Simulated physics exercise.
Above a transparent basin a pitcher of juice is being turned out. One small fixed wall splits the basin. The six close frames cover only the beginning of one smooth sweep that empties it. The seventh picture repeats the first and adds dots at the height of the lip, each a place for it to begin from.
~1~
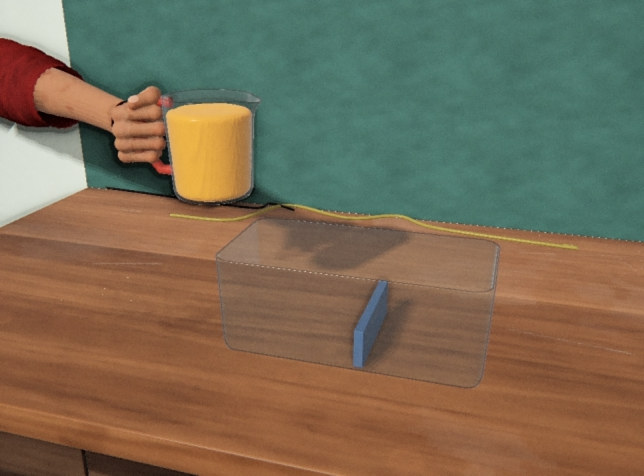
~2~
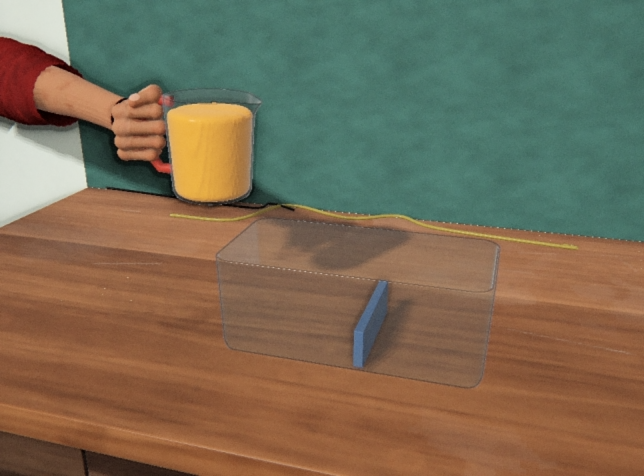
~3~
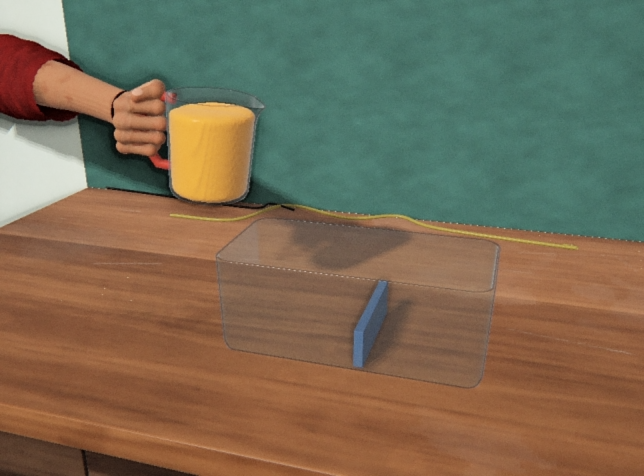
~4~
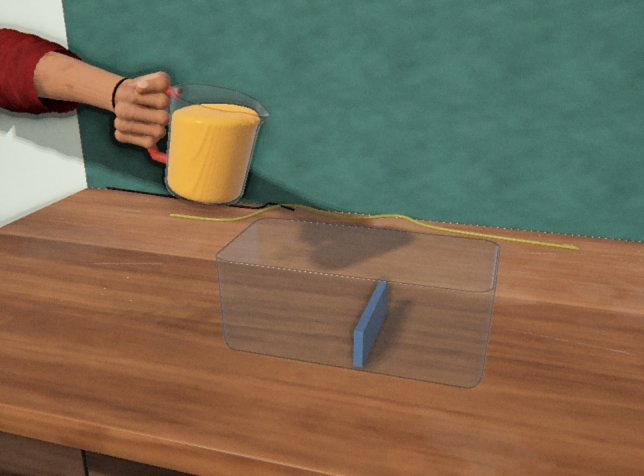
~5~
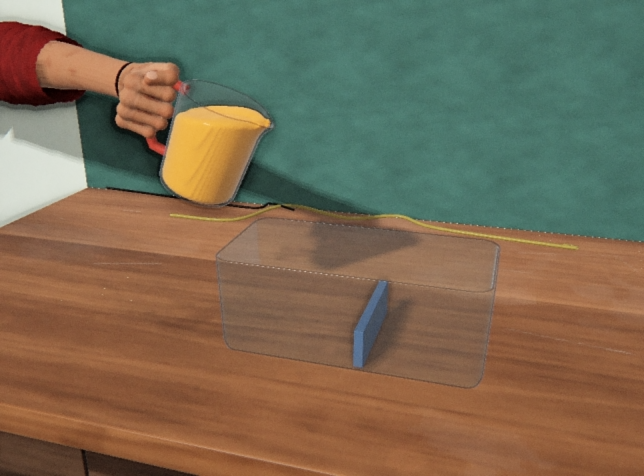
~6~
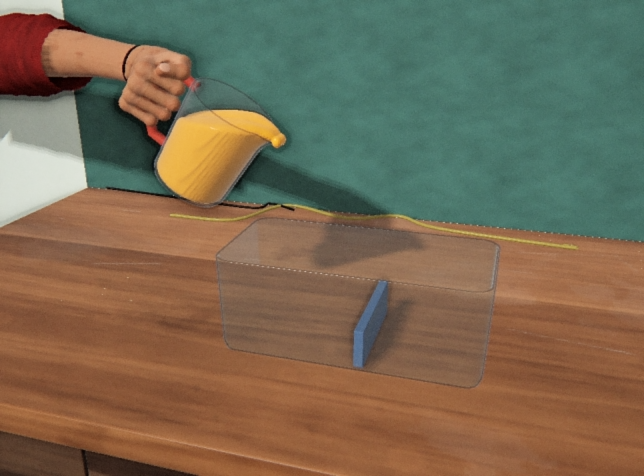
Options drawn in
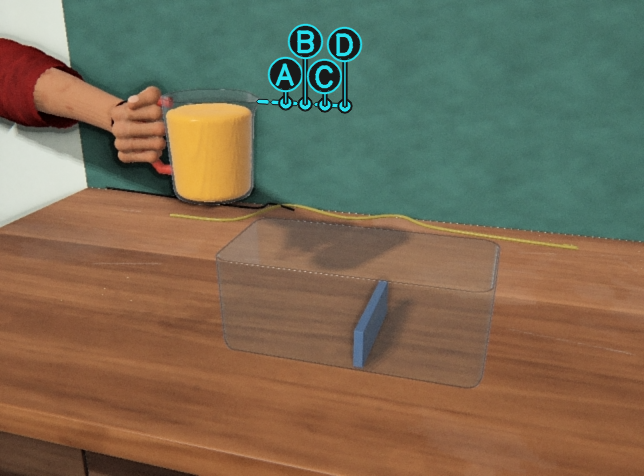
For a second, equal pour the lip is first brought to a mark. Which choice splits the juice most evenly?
The answer is spot C.
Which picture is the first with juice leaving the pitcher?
In picture 6.
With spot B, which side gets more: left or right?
The left one.
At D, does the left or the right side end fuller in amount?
More ends on the right.
On the marked copy, A at (285, 102); B at (305, 103); C at (324, 104); D at (344, 106).
With A, about 90 % ends left of the wall and 6 % right of it; 4 % is lost outside.
With B, about 78 % ends left of the wall and 20 % right of it.
With C, about 52 % ends left of the wall and 47 % right of it.
With D, about 28 % ends left of the wall and 72 % right of it.
